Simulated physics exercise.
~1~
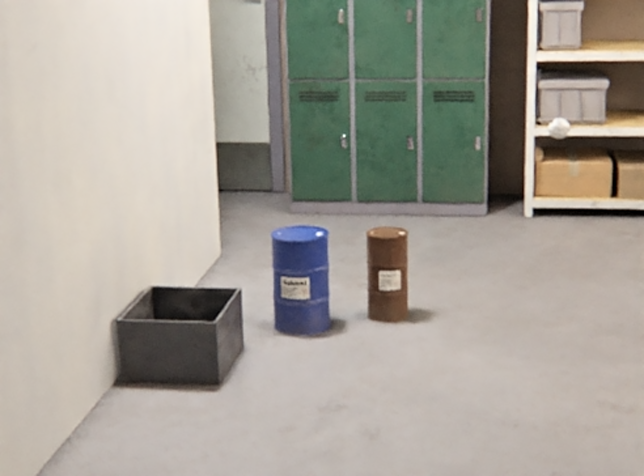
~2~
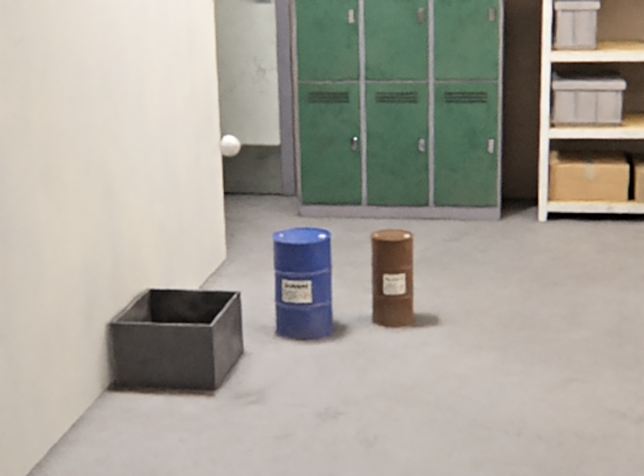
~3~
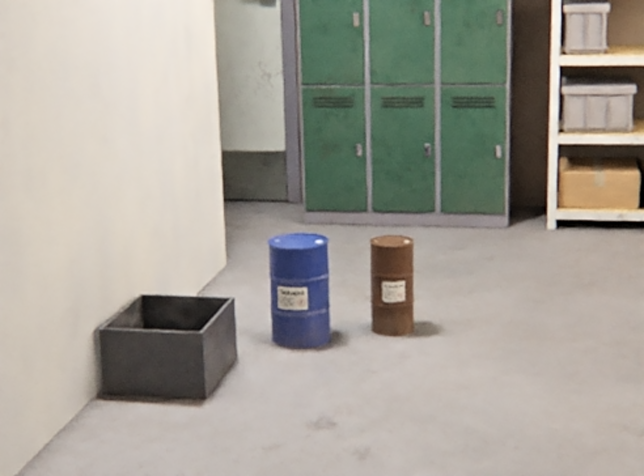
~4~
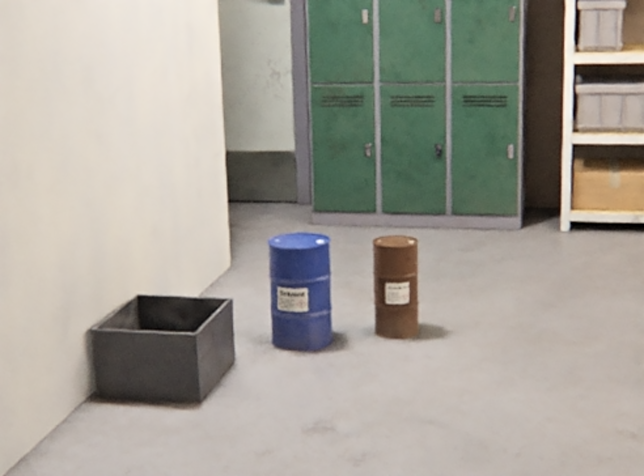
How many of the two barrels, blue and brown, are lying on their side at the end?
None of them are; the blue barrel and the brown barrel are both still standing upright.
Locker room with a small round white object flying left toward the wall and passing from sight, both barrels staying upright beside an open box.
